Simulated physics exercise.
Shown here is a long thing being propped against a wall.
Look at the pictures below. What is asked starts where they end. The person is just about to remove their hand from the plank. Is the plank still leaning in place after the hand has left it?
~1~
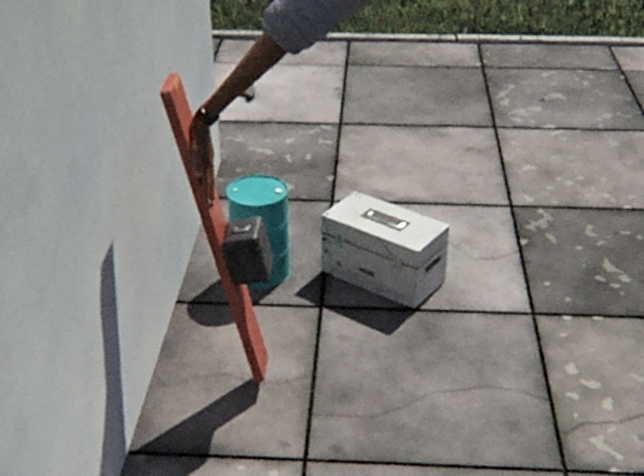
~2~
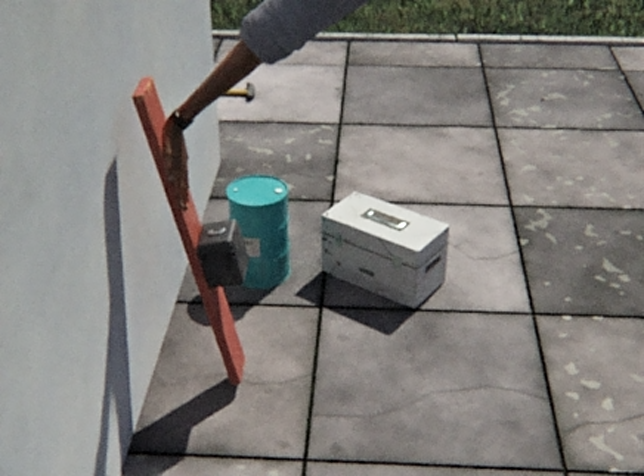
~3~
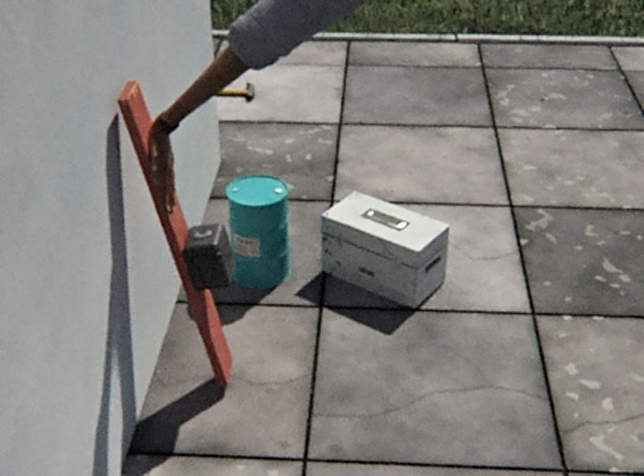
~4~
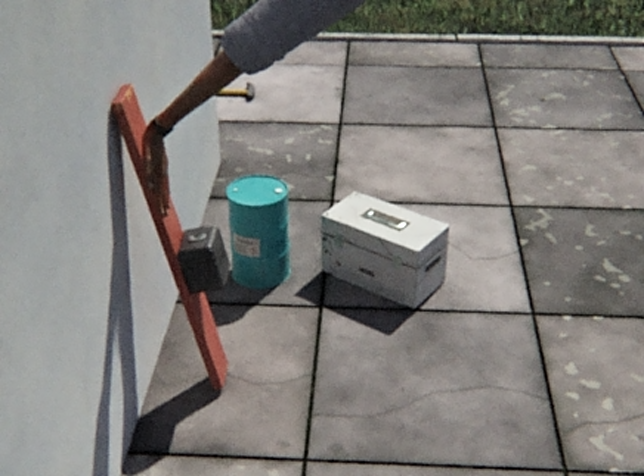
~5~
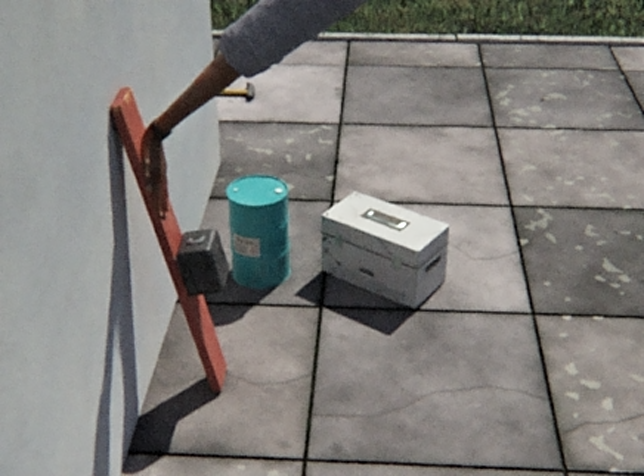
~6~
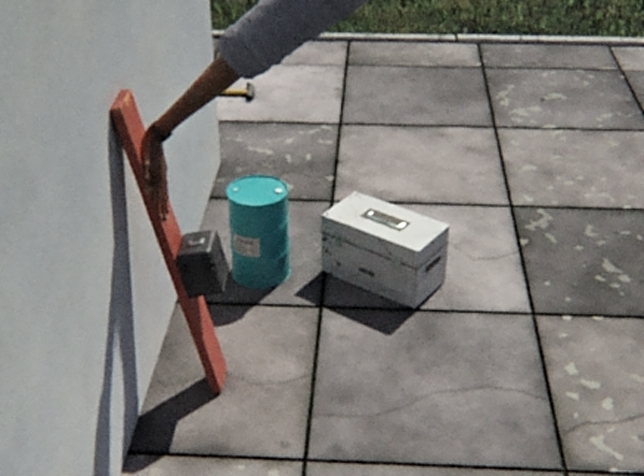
So it rests there steadily.
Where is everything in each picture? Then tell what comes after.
The first picture shows on its way; red plank (220, 239); turquoise canister (259, 232).
The second picture shows on its way; red plank (195, 242); turquoise canister (259, 232).
The third picture shows on its way; red plank (181, 245); turquoise canister (259, 232).
The fourth picture shows on its way; red plank (176, 248); turquoise canister (259, 232).
The fifth picture shows propped up under the hand; red plank (175, 251); turquoise canister (259, 232).
The sixth picture shows propped up under the hand; red plank (175, 252); turquoise canister (259, 232).
Then, 0.30 s after the last picture, nothing has stirred.
Then, 0.70 s after the last picture, red plank resting near (175, 252).
At rest, all 3 in place. Seen from the same camera at the end, red plank near (175, 252). The plank stays up.
